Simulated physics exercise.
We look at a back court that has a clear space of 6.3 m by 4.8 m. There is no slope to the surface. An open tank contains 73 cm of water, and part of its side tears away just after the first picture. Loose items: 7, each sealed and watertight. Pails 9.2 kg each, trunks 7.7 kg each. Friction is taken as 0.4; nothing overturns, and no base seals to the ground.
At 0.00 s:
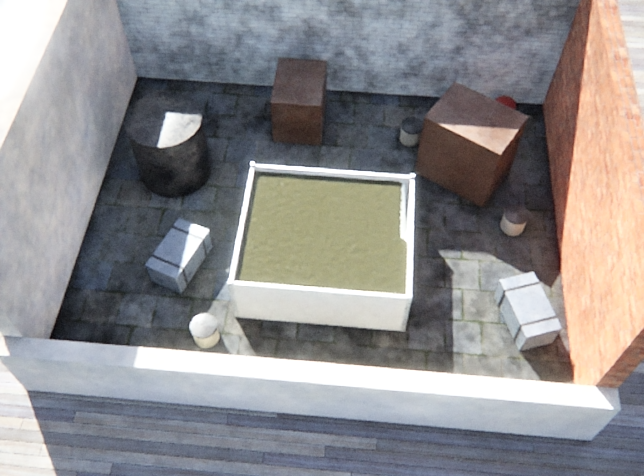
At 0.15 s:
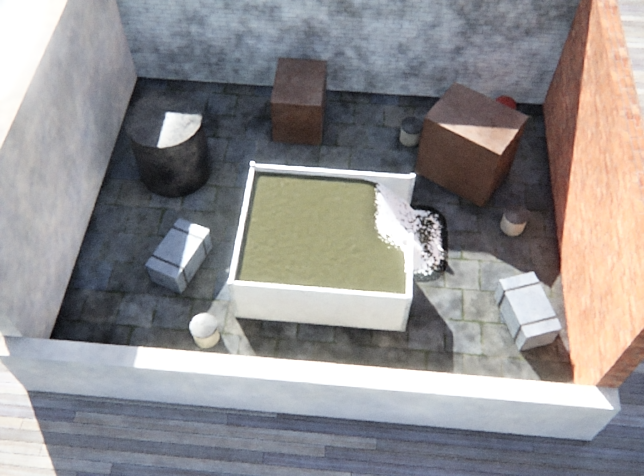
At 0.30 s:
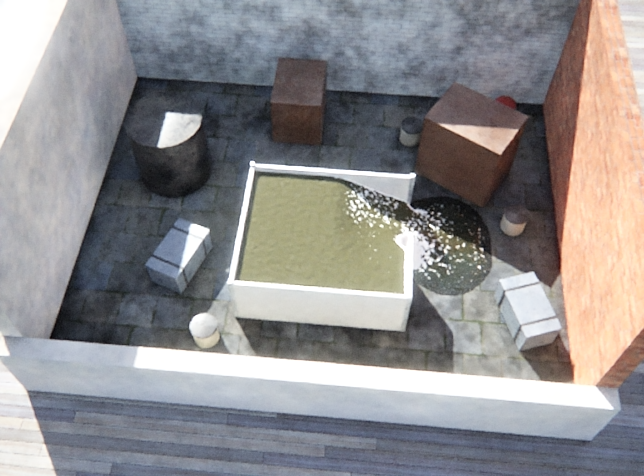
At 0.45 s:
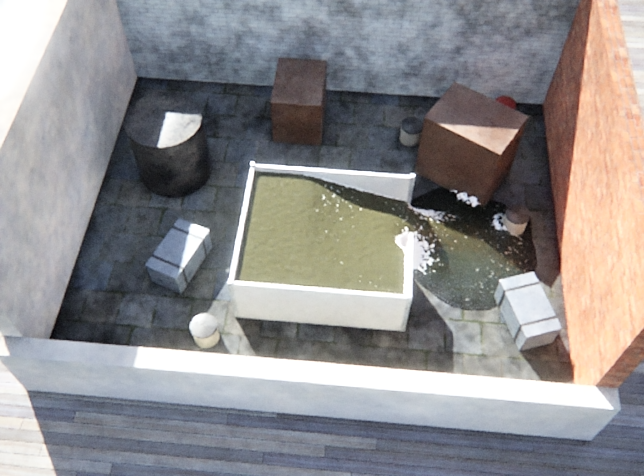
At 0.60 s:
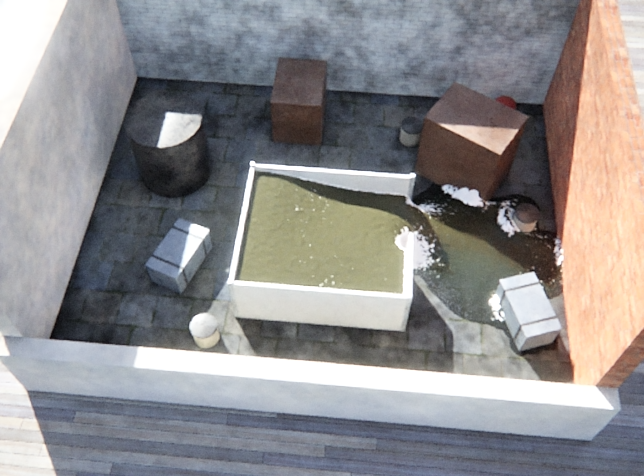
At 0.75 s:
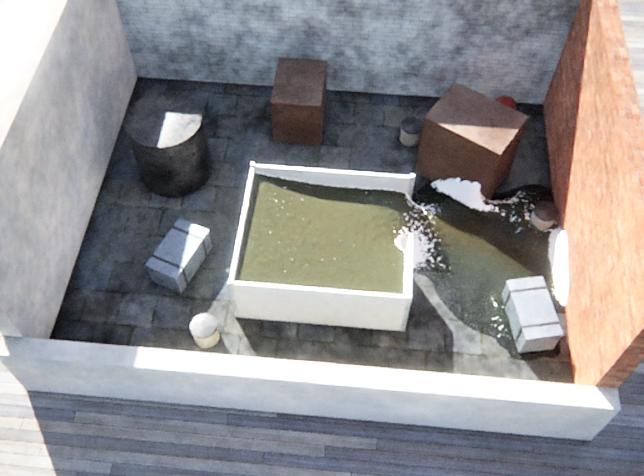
Murky olive-green water bursts through the right side of a white open tank in a walled grey-paved court, seen from high above by a still camera. Brown boxes stand behind, a dark drum at left, grey strapped trunks and pale pails around, and a brick wall at right. White froth spills out, the dark pool spreads rightward to the brick wall, and a pail and the right trunk shift slightly.
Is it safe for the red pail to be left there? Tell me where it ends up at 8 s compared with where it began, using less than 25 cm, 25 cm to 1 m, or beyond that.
Goes a long way.
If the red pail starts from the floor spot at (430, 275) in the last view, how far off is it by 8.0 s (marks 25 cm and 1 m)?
It goes a modest distance.
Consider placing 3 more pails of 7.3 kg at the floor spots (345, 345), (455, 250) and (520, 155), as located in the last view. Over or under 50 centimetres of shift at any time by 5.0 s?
Answers, first to last: Exceeding, exceeding, exceeding.
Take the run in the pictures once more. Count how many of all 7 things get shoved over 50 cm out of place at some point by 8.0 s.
I count 5 of them.
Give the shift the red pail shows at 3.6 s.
Roughly 200 centimetres by that point.
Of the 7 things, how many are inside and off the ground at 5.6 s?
I'd say 3 of them.
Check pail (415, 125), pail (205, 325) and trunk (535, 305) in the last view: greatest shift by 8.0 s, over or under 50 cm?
In sequence - stayed below the line; crossed the line; crossed the line.
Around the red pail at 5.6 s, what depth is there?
Around 11 cm.
After 1.6 s the red pail is near (505, 104), 0.0 m from its start, aground; 0 afloat.
After 3.6 s the red pail is near (358, 112), 2.2 m from its start, aground; 1 afloat.
After 5.6 s the red pail is near (354, 139), 2.4 m from its start, aground; 3 afloat.
After 8.0 s the red pail is near (356, 166), 2.5 m from its start, aground; 2 afloat.
